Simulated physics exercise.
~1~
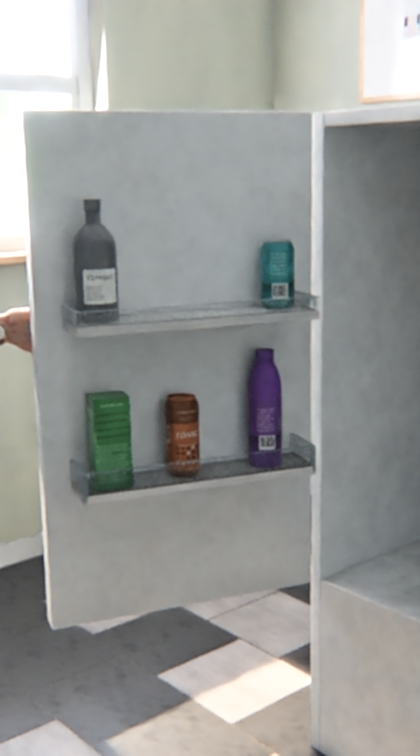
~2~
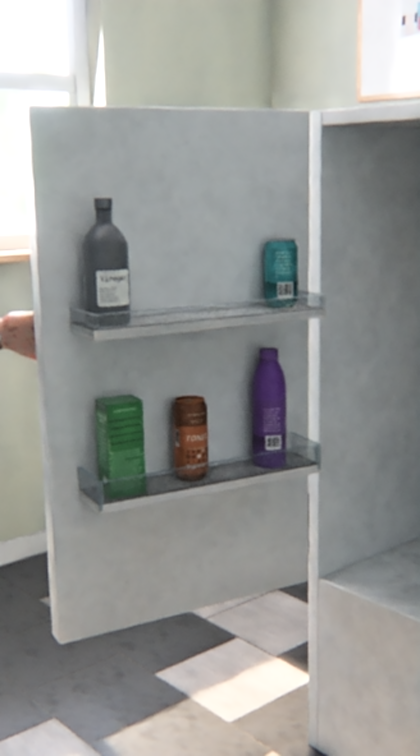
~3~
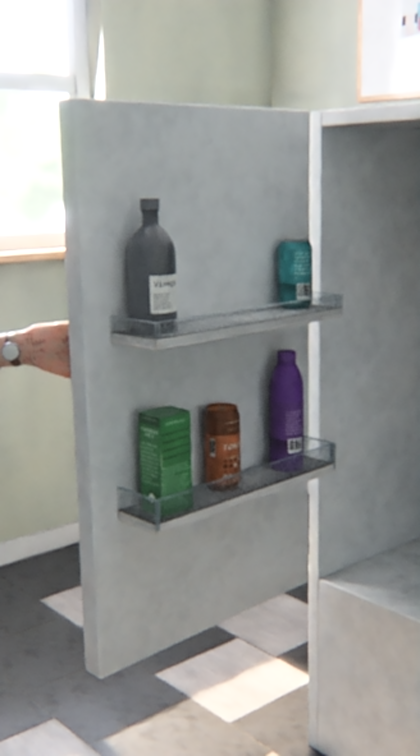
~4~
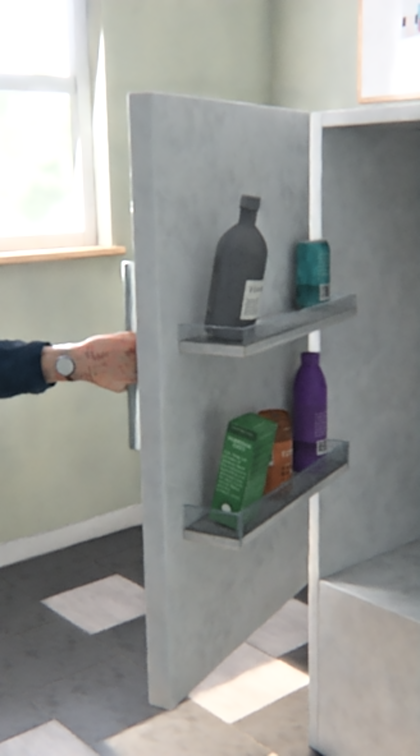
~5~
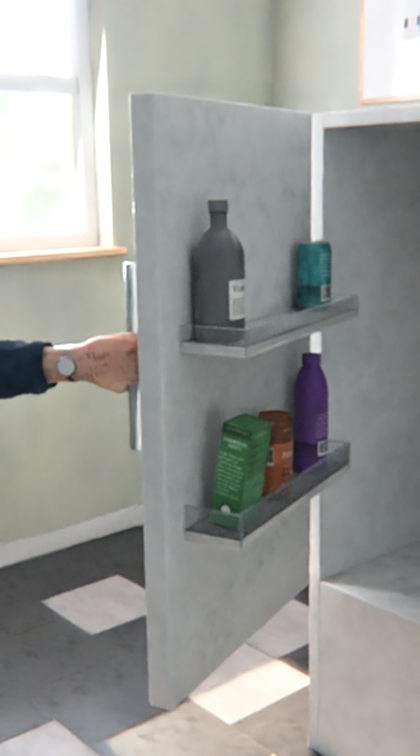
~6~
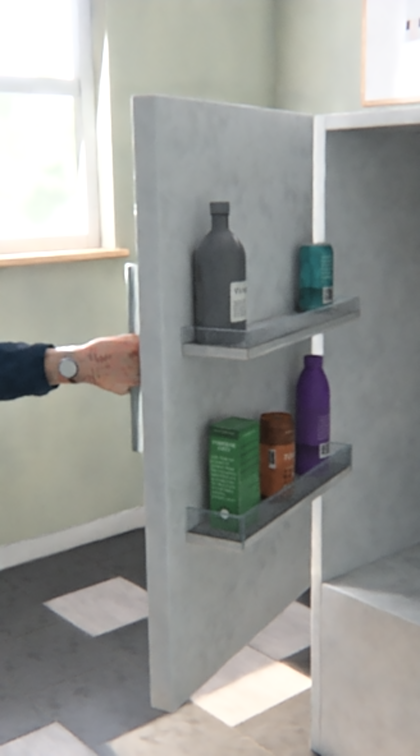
The clip shows a hand swinging a grey door with two racks of bottles, a can and other containers to the right, then stopping it partway; the grey bottle and green carton lean, then settle upright, and all five items end standing in the racks.
